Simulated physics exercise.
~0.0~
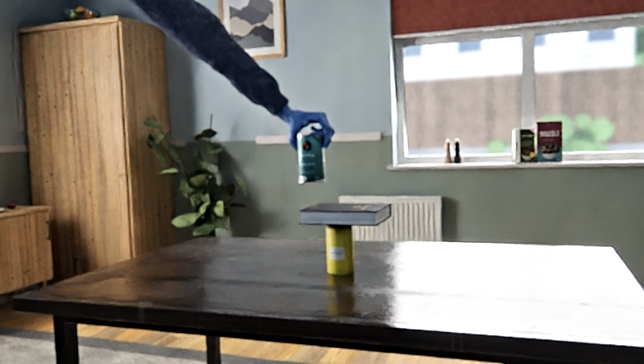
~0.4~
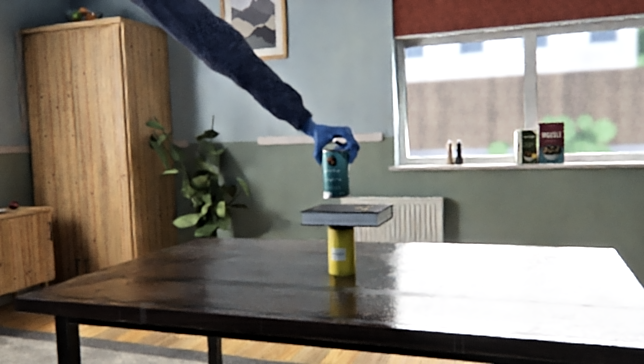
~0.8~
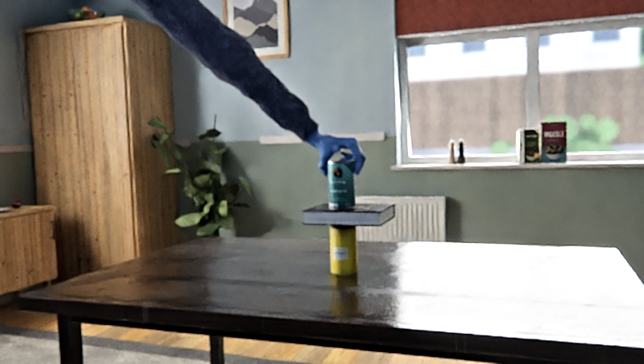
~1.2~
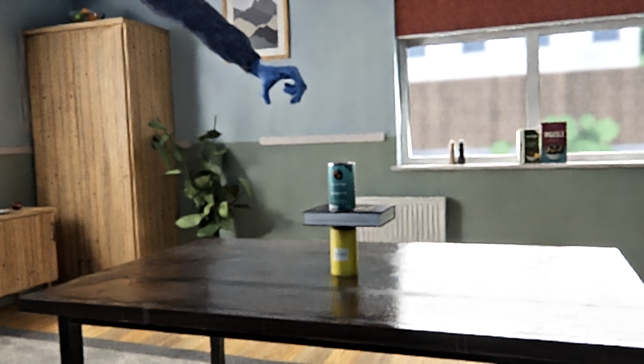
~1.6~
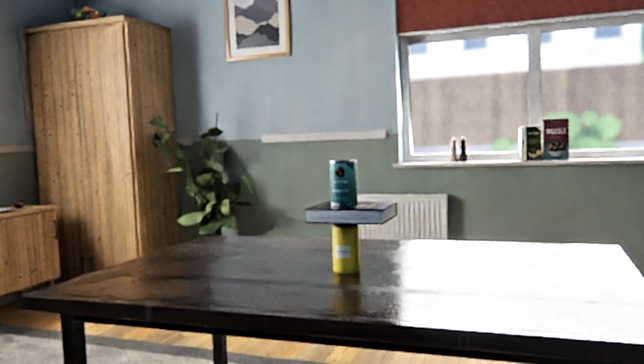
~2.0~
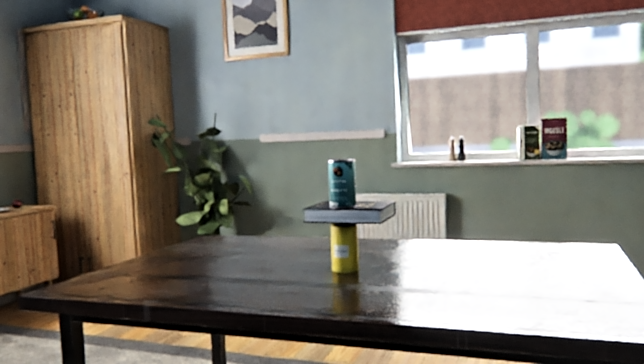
Gloved hand lowering a turquoise tin onto a black book balanced on a yellow jar, then withdrawing as the stack holds.
